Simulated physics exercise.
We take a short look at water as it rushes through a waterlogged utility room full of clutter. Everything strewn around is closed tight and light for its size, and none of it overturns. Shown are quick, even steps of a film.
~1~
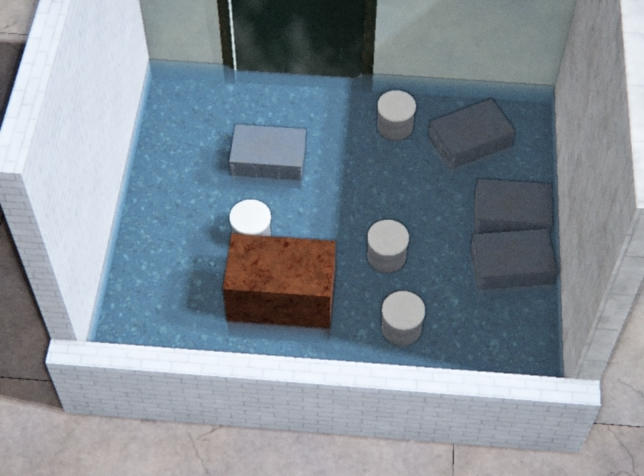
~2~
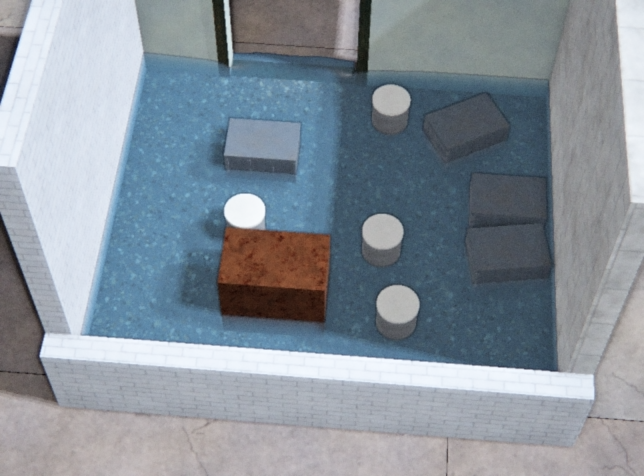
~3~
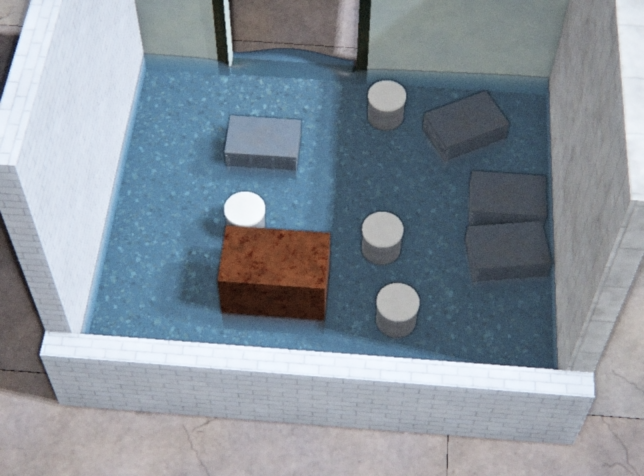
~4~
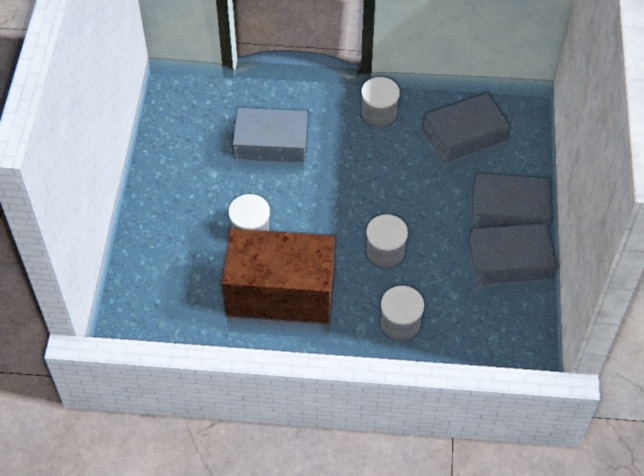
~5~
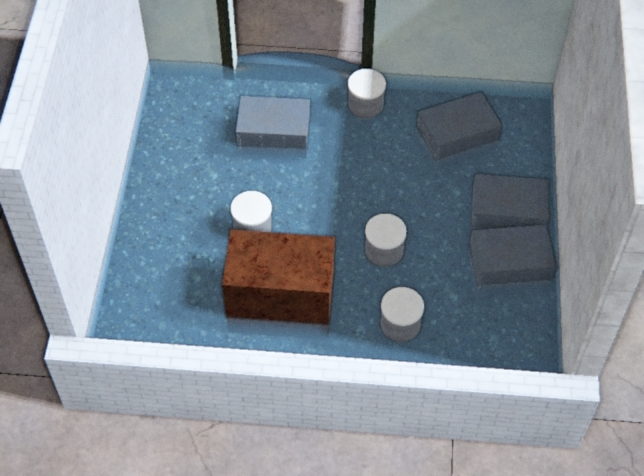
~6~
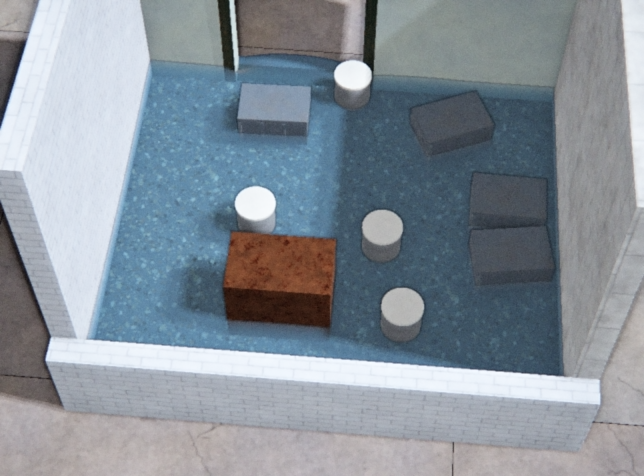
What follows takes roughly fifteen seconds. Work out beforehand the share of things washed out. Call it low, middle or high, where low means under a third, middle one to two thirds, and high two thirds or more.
Middle.
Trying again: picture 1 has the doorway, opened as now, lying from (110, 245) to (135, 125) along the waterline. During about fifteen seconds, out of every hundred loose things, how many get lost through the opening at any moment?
Around 50 per cent.
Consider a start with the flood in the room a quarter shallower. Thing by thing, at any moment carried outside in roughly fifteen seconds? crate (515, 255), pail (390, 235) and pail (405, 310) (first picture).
Going item by item, that's still there, then exited, then still there.
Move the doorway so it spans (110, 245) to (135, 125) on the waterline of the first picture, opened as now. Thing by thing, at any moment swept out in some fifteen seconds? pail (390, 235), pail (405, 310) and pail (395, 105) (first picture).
Sequentially: Leaves the room, remains indoors, leaves the room.
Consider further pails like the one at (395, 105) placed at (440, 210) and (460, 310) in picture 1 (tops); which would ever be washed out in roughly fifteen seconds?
Going one by one, the first is lost and the second retained.
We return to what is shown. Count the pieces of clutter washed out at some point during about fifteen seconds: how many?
The count is 5.
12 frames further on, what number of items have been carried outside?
Total: 3.
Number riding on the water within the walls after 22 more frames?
Exactly 2 of them.
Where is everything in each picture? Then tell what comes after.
The first frame shows a pail at (397, 105), afloat; a crate at (268, 145), afloat; 0 of 8 have shifted.
The second frame shows a pail at (391, 99), afloat; a crate at (262, 139) floats; 0 of 8 have shifted.
The third frame shows a pail at (387, 95), afloat, close to its start; a crate at (263, 136), afloat; 1 of 8 have shifted.
The fourth frame shows a pail at (381, 91), afloat, close to its start; a crate at (271, 127) floats, close to its start; 2 of 8 have shifted.
The fifth frame shows a pail at (367, 83), afloat, a stride from its start; a crate at (273, 115), afloat, a stride from its start; 4 of 8 have shifted.
The sixth frame shows a pail at (353, 75) floats, a stride from its start; a crate at (274, 102) floats, a stride from its start; 6 of 8 have shifted.
A moment on, 1 of 8 are out; 7 afloat.
Next, 3 of 8 are out; 5 afloat.
Later, 4 of 8 are out; 2 afloat.
In the end, 5 of 8 are out; 1 afloat.
